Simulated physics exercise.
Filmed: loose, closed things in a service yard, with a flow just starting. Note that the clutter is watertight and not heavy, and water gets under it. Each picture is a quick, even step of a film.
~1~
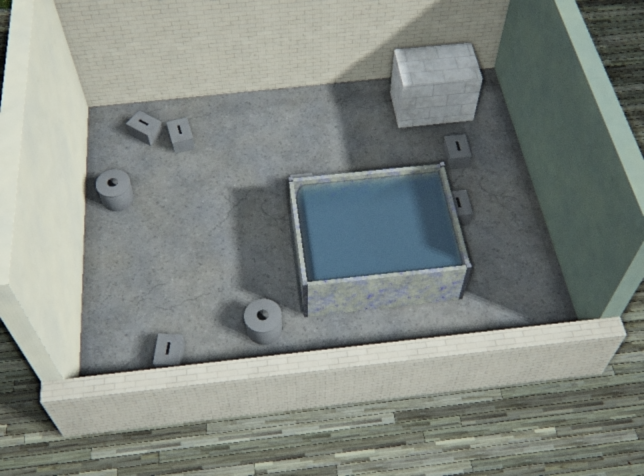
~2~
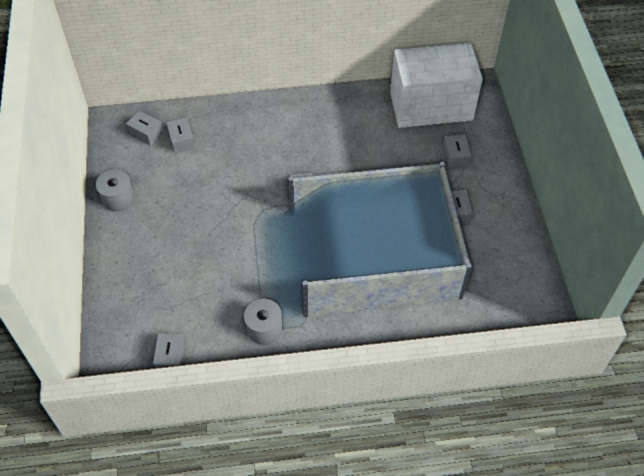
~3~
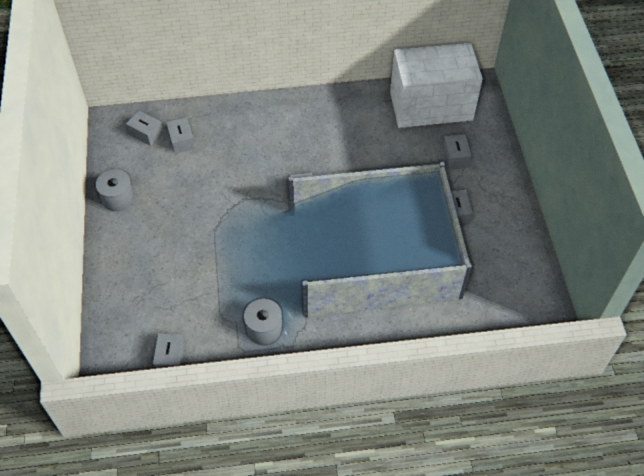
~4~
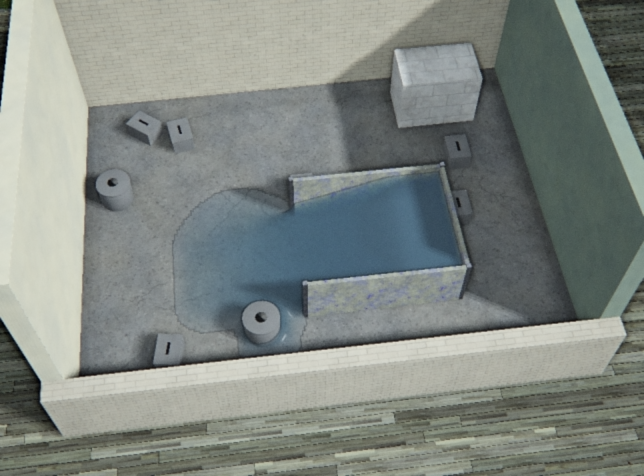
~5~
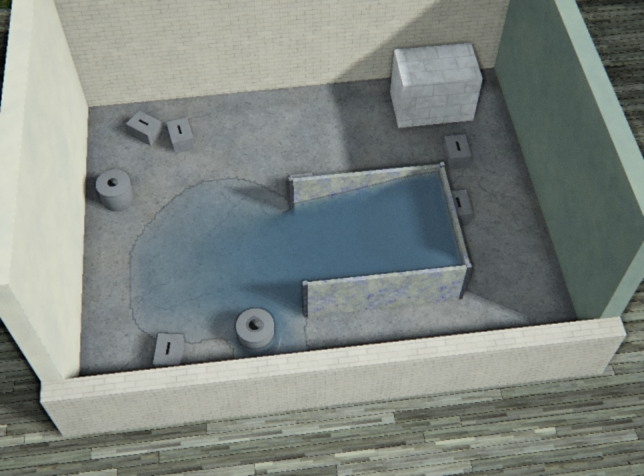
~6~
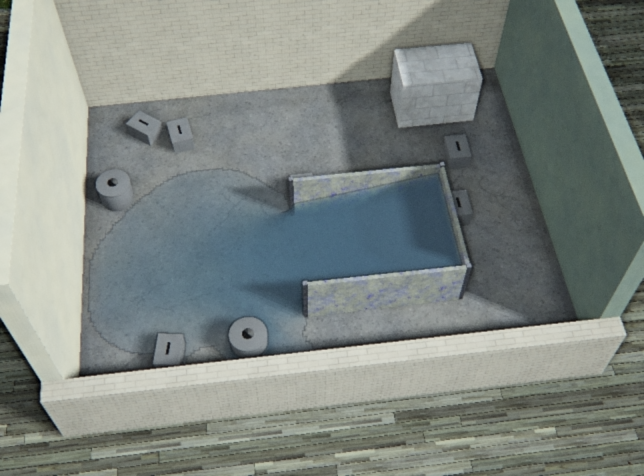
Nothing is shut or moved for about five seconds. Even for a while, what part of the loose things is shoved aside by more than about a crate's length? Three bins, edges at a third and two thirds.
Band-wise it's the middle band, a third to two thirds.
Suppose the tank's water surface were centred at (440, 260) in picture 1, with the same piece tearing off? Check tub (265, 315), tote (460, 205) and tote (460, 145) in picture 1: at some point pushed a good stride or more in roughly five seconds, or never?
First got that far, then never got that far, then never got that far.
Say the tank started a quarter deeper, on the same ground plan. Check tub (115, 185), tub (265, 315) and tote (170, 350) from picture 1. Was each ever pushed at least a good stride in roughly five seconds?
One: Passed the mark. Two: Passed the mark. Three: Passed the mark.
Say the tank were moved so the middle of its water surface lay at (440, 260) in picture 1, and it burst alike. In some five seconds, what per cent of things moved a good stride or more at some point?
It works out near 60 %.
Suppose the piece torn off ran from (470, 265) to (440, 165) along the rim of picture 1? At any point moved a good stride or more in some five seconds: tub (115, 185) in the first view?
Verdict: Not that far.
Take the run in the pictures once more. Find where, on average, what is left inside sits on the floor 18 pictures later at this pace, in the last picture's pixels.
Centre estimate: Around (293, 197).
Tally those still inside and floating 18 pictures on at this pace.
By my reckoning the number comes out at 3.
A moment on, 1 of 8 are well off their spots; 0 afloat.
Next, 3 of 8 are well off their spots; 3 afloat.
Later, 4 of 8 are well off their spots; 3 afloat.
In the end, 5 of 8 are well off their spots, and 5 have been at some point; 1 afloat.
